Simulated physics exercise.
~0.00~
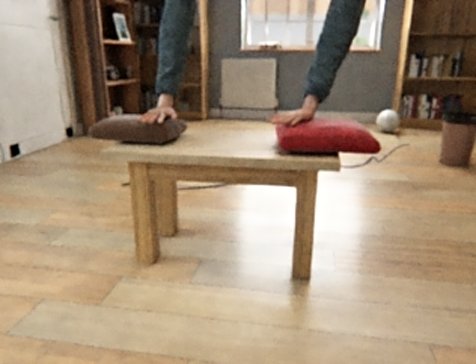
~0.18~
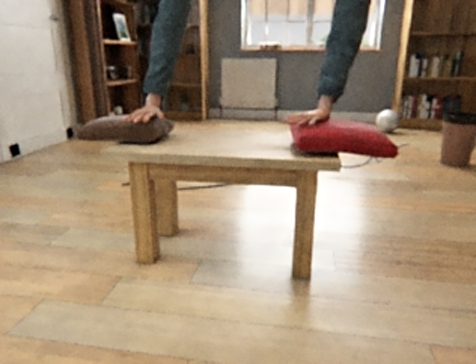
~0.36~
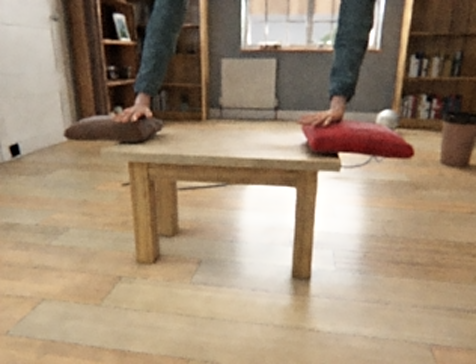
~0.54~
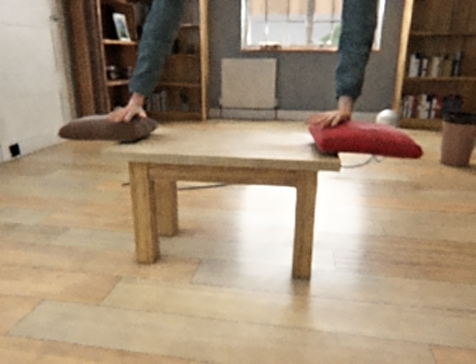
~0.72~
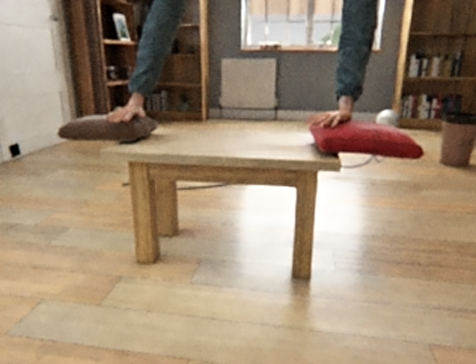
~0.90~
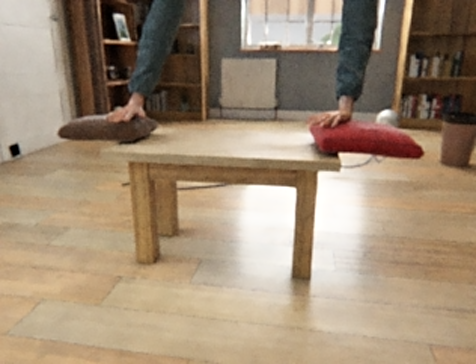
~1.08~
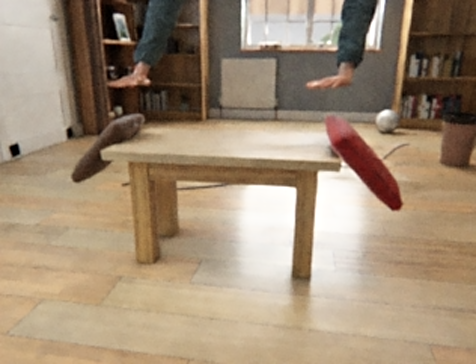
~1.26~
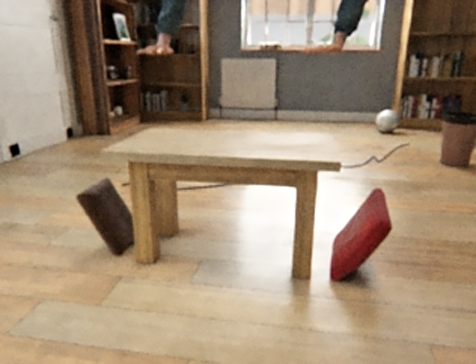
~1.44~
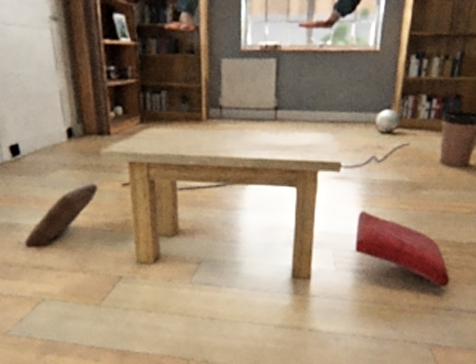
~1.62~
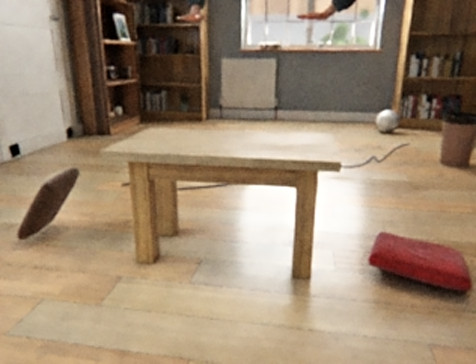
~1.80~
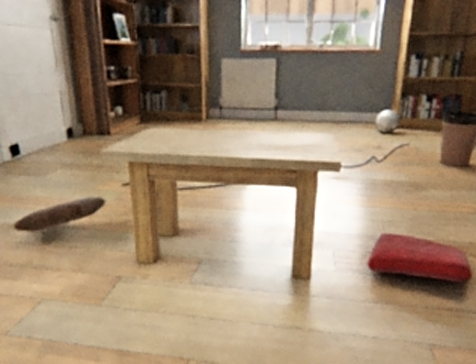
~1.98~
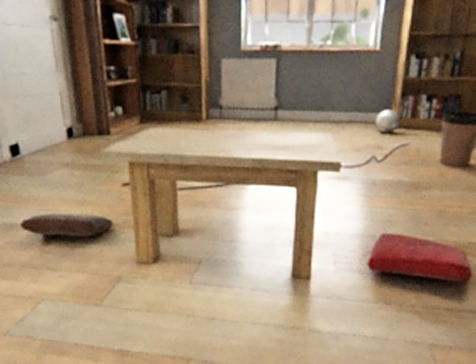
A brown soft bag and a red cushion rest at the left and right ends of a low wooden table, seen from the front by a still camera in a room with a wooden floor, bookshelves and a window behind. Two hands press on them and slide them outward until both jut past the ends. The hands hold still, then lift away. At once both tip over the edges and drop to the floor. The red cushion topples to the right and lies flat, while the brown bag tilts up on the left, then settles flat too, leaving the tabletop bare.
